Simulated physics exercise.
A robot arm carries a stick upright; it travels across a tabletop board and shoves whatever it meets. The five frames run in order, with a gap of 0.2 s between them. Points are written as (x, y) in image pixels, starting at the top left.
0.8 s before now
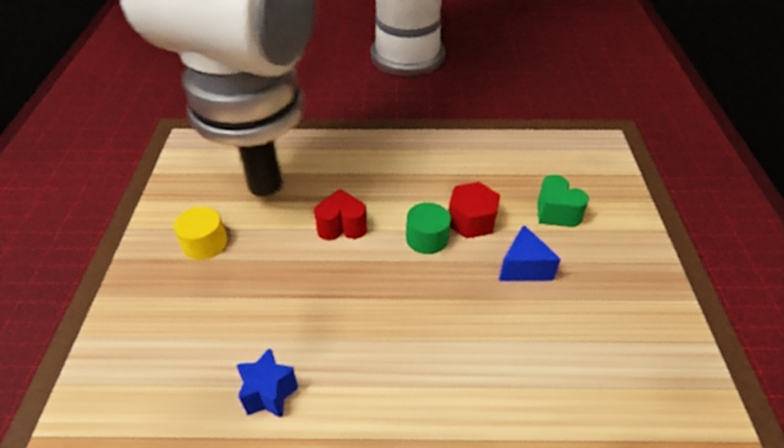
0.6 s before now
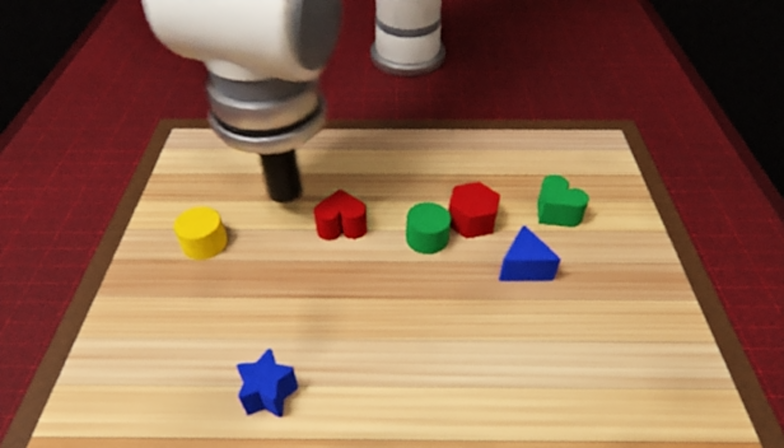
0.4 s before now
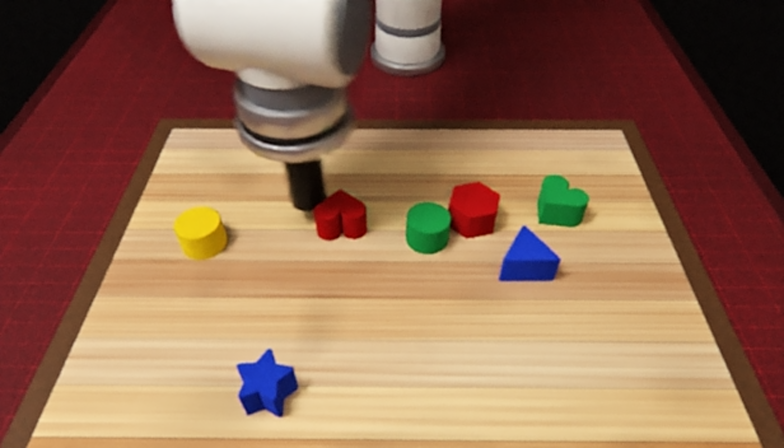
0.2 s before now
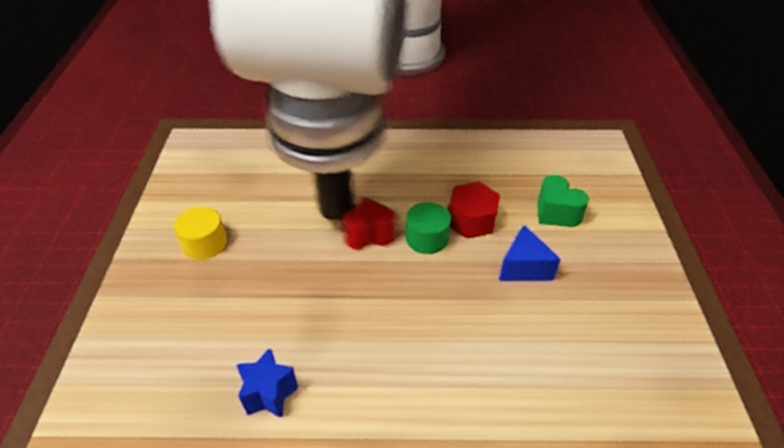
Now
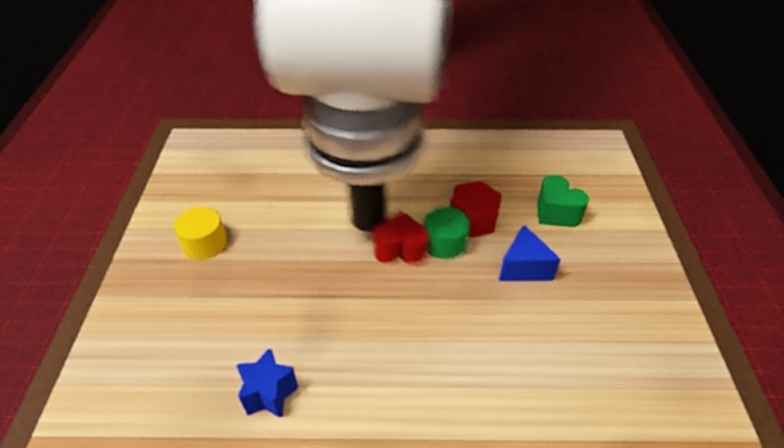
A white robotic arm with a black stick reaches over a pale wooden board on a dark red surface, seen from above at an angle by a still camera. A yellow disc sits left, a blue star lower left, and a red heart, green disc, red hexagon, blue triangle and green heart spread rightward. The stick slides right, pushing the red heart, then the green disc shifts slightly beside the hexagon.
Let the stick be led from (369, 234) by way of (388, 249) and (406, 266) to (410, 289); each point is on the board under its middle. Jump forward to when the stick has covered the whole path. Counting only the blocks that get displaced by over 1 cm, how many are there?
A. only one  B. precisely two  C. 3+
The correct letter is A.
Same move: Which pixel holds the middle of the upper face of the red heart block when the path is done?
Expect it around (453, 272).
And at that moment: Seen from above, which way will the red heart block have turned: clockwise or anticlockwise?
Spin direction: Counter-clockwise.
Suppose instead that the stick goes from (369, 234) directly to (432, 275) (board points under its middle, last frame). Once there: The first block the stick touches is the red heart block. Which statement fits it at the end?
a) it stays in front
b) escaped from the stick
Answer: A.
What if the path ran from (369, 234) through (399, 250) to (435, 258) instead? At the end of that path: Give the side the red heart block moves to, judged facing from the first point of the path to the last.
Facing from start to end, it shifts right.
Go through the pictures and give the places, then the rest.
In the first frame, stick's lower end (265, 185); red heart block (340, 205); green disc (429, 216); red hexagon (475, 198).
In the second frame, stick (285, 192); blocks still.
In the third frame, stick (309, 199); blocks still.
In the fourth frame, stick (336, 208); red heart block (369, 214).
In the fifth frame, stick (368, 219); red heart block (401, 229); green disc (447, 222); red hexagon (476, 197).
On the path given first. Halfway along, stick (398, 242); red heart block (432, 253); green disc (451, 224).
At the end, stick (411, 275); red heart block (453, 272), turned 45° anticlockwise; green disc (451, 224); red hexagon still.
